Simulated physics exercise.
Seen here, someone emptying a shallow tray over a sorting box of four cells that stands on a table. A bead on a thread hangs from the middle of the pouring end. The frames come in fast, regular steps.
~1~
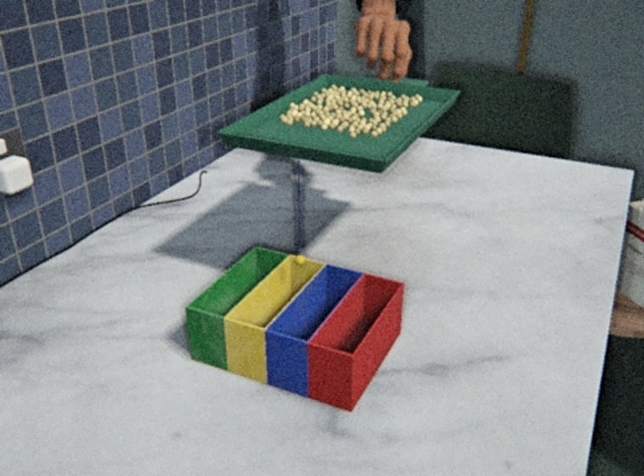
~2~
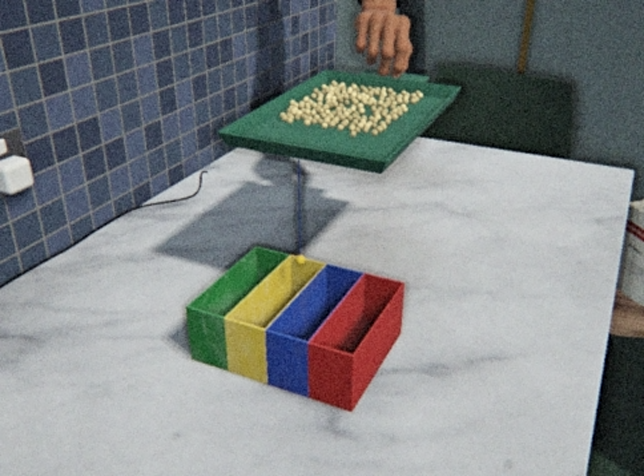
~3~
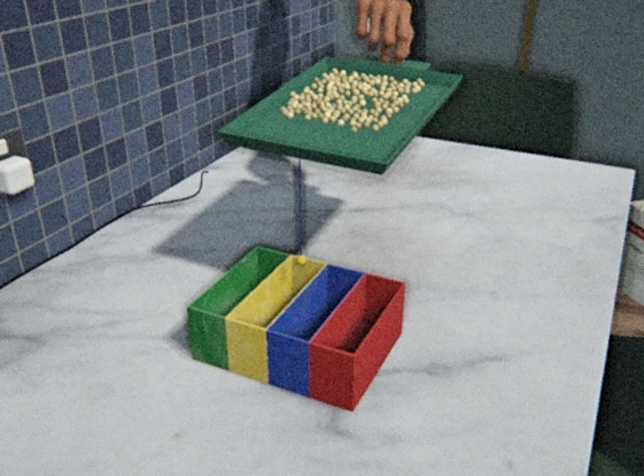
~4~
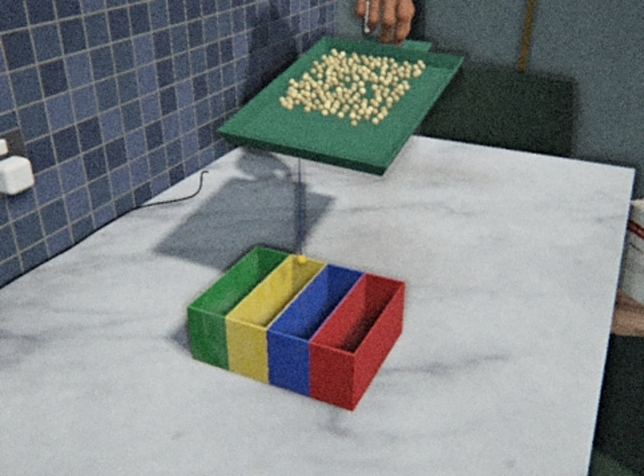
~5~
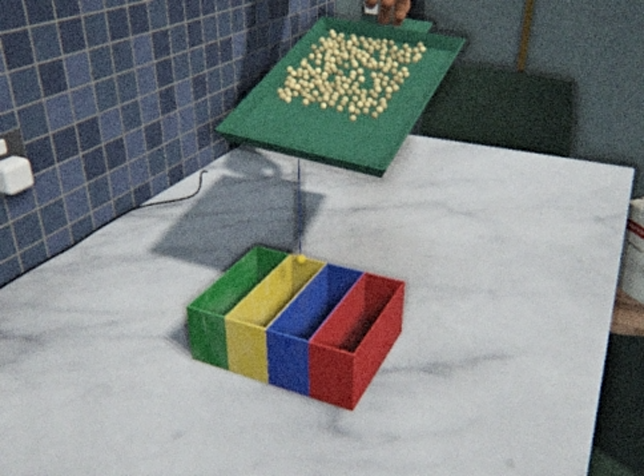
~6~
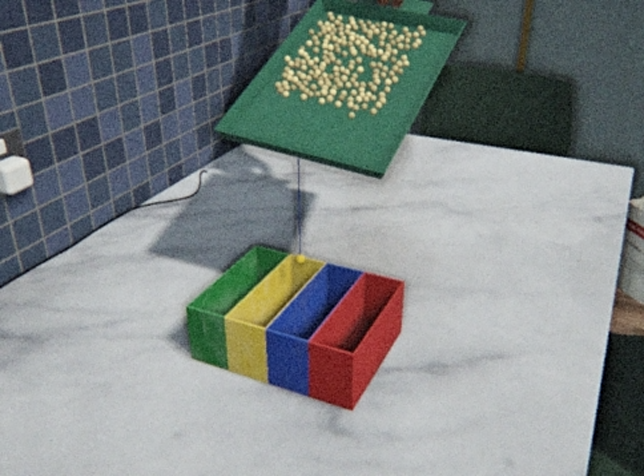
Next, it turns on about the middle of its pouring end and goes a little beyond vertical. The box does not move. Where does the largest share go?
The red cell gets the most.
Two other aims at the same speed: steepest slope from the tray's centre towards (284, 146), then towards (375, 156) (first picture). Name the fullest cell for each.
In turn: The cell in green; the cell in red.
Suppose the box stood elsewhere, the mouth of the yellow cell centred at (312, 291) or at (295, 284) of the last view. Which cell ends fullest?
First blue, then that red cell.
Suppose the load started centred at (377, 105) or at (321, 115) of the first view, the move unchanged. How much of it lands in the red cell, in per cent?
About 50 and 40 per cent.
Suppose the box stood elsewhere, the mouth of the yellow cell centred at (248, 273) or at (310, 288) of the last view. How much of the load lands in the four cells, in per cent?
Near 30 % and 90 %.
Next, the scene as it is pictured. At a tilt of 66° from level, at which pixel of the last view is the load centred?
At about (335, 180).
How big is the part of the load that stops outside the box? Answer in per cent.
Close to 20 per cent.
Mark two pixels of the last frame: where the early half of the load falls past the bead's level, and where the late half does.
Early half (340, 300), late half (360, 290).
Soon after the last picture, tray tipped steeply; about half on the tray; a stray few in the red cell; a stray few in the yellow cell; about a third falling or outside the box.
A little later, tray tipped past a quarter turn; a stray few on the tray; about half in the red cell; about a quarter in the blue cell; a small part in the yellow cell; a stray few in the green cell; about a quarter falling or outside the box.
Later still, tray tipped past a quarter turn; about half in the red cell; about a quarter in the blue cell; a small part in the yellow cell; a stray few in the green cell; a small part falling or outside the box.
At rest, tray tipped past a quarter turn; about half in the red cell; about a quarter in the blue cell; a small part in the yellow cell; a stray few in the green cell; a small part outside the box.
